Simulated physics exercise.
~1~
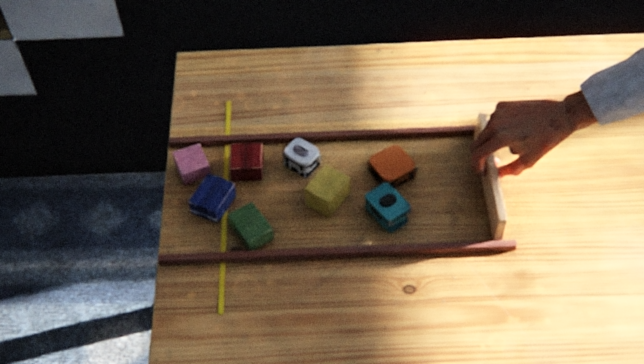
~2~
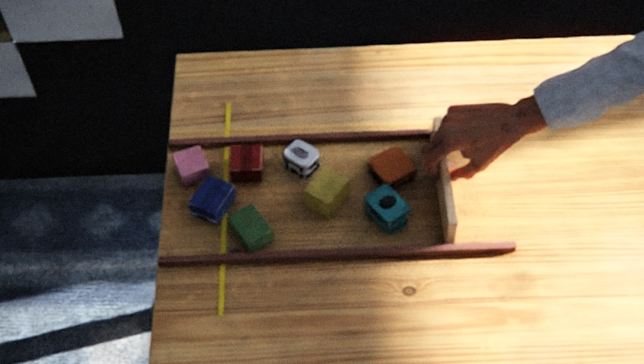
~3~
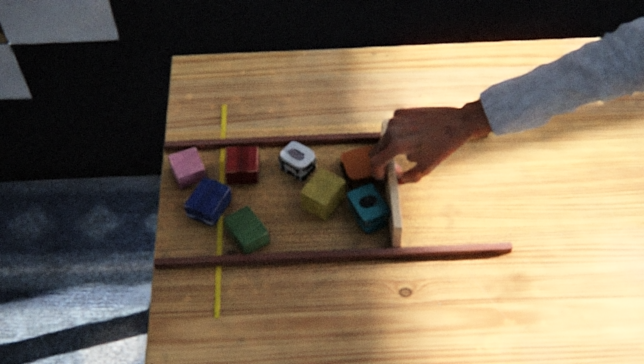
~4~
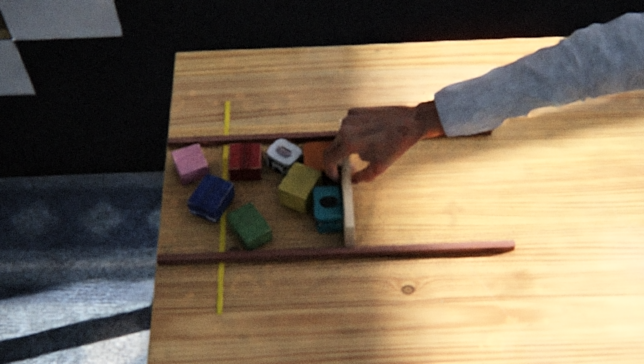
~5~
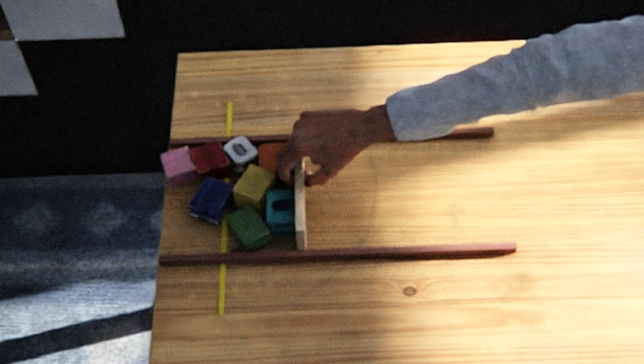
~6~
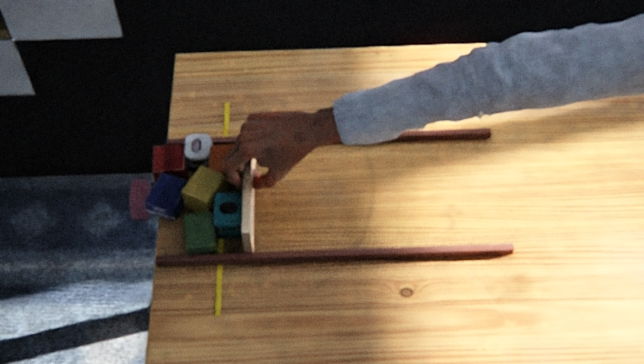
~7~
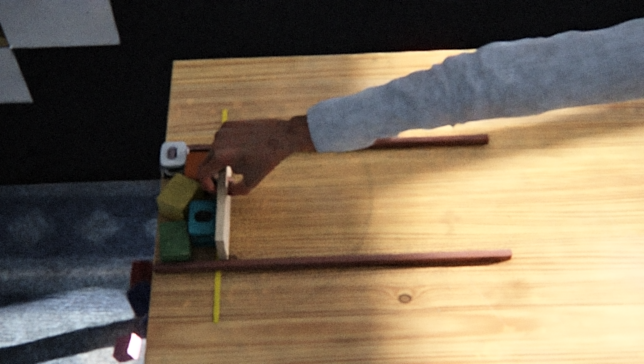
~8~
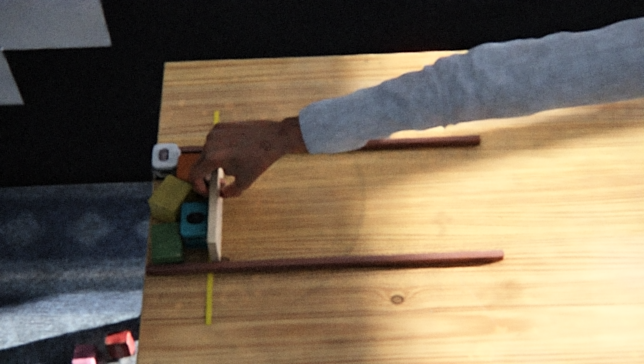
Hand pushing a board leftward along a wooden table, bunching coloured blocks together until the pink, blue and red ones fall off.
